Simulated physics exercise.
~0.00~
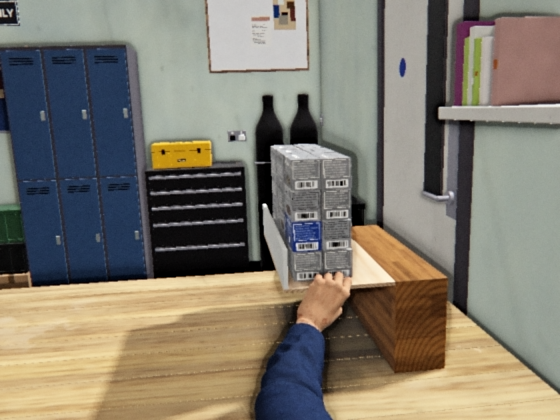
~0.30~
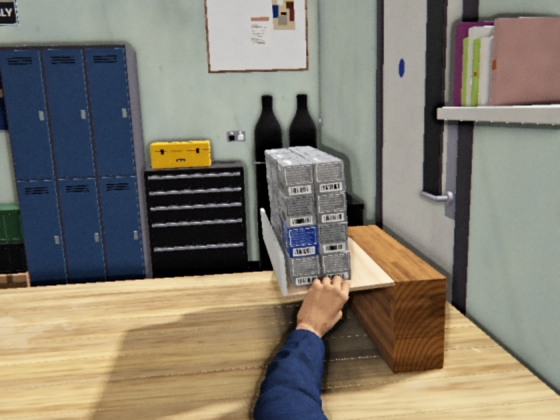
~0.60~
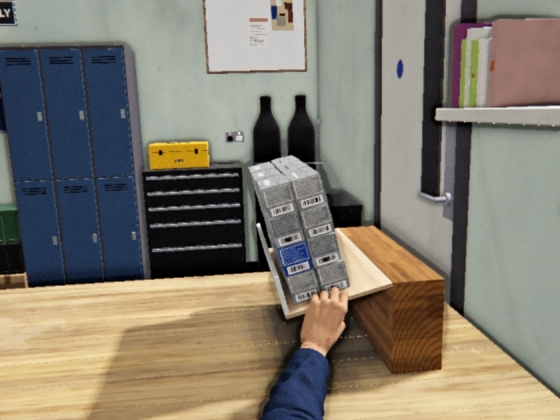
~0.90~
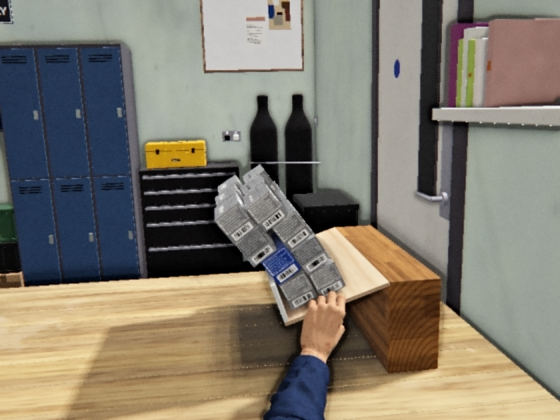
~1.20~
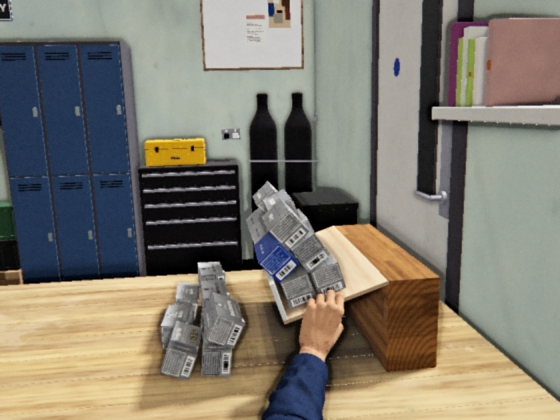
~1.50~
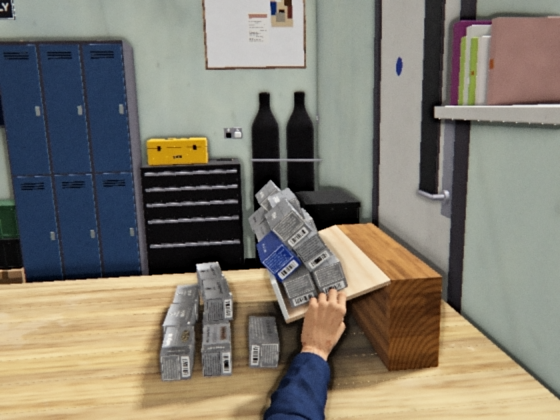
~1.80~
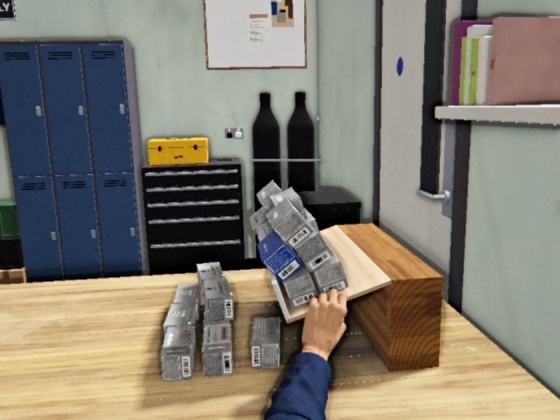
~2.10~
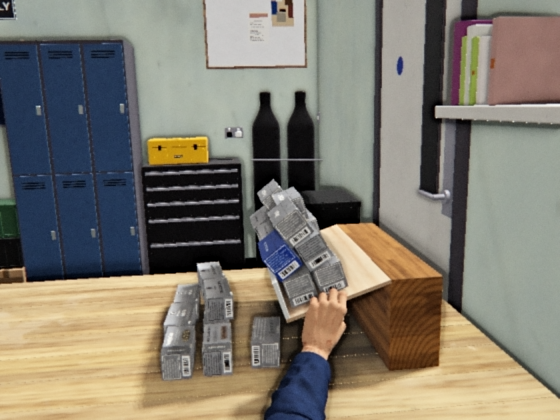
A tall stack of small grey packets with one blue one leaned left as the tray under it dipped beside a hand, and the upper packets toppled onto the wooden table, while the rest, blue one included, stayed slumped on the tilted tray.
